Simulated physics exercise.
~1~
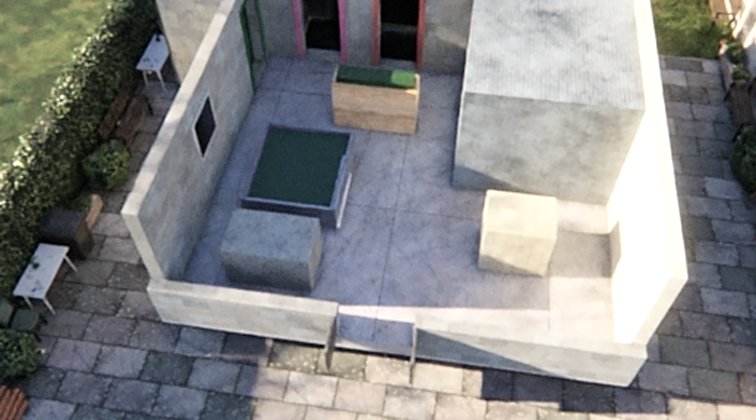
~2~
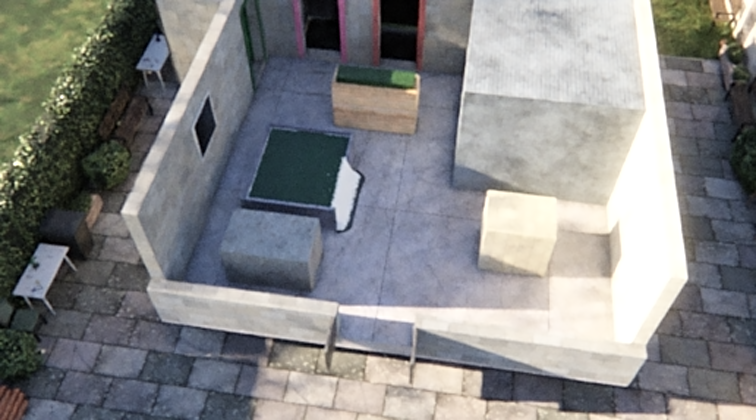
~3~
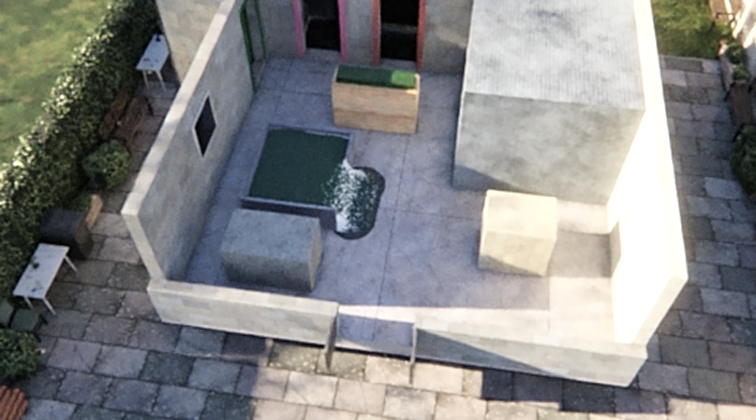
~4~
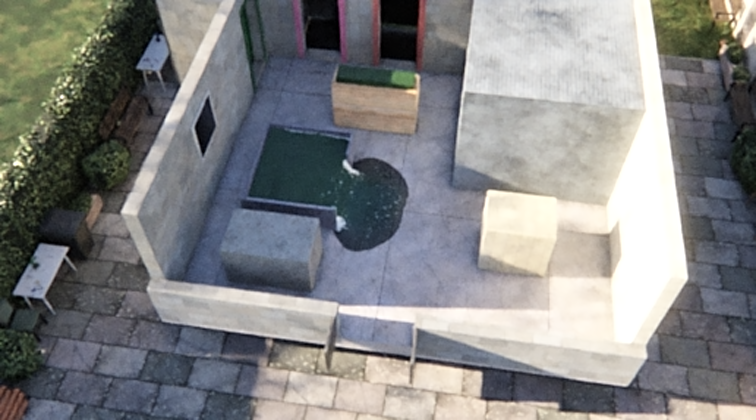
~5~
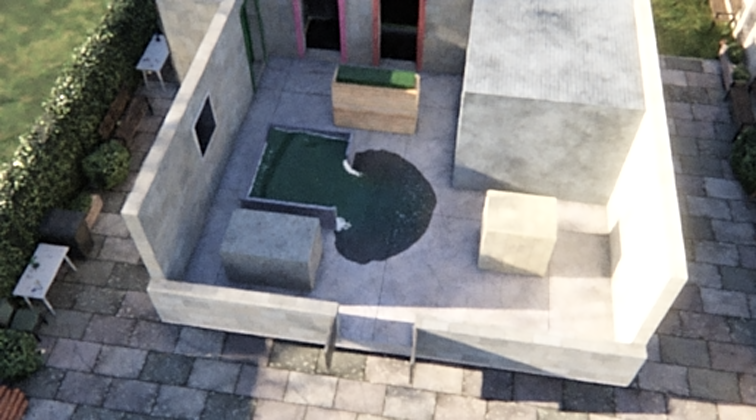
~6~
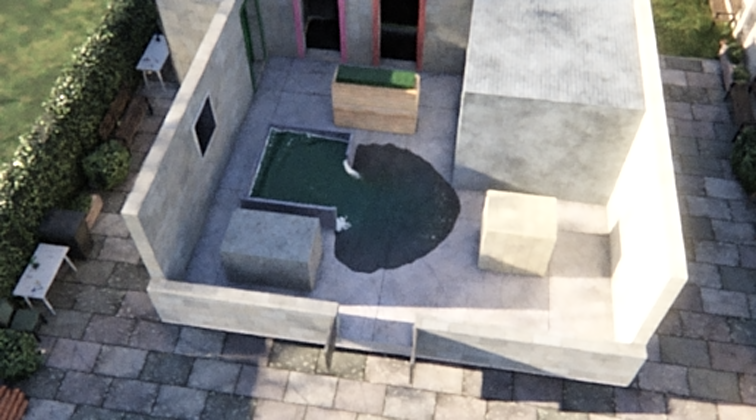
Dark green water bursting from the right side of a low tank in a walled yard, foaming, then spreading rightward across grey paving.
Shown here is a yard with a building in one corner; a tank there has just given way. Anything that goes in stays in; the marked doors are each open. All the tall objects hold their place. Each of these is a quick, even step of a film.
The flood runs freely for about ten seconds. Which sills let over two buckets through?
The red door receives no more than two buckets. The pink door receives no more than two buckets. The green door receives no more than two buckets.
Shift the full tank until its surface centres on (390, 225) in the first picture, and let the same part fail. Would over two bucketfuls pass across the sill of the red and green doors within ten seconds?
Red: Beneath; green: Beneath.
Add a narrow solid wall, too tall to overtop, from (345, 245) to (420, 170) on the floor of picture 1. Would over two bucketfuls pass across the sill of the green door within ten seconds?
Green: Below the mark.
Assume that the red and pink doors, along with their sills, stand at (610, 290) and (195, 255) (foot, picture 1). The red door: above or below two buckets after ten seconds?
Result - red door crosses the line.
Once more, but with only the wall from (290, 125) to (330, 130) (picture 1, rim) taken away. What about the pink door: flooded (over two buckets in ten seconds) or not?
In short: Pink door tops the mark.
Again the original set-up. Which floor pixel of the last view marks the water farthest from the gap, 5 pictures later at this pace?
Near (563, 237).
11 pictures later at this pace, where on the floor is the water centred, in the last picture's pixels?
My guess is about (382, 209).
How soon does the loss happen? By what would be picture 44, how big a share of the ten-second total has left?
35 per cent.
A moment on, water covers 25 % of the floor; the red door not reached, the pink door not reached, the green door not reached.
Next, water covers 40 % of the floor; the red door not reached, the pink door not reached, the green door not reached.
Then, water covers 50 % of the floor; the red door wet at the sill, nothing in, the pink door not reached, the green door not reached.
Later, water covers 60 % of the floor; the red door under two buckets in, the pink door wet at the sill, nothing in, the green door not reached.
In the end, water covers 85 % of the floor; the red door under two buckets in, the pink door wet at the sill, nothing in, the green door wet at the sill, nothing in.
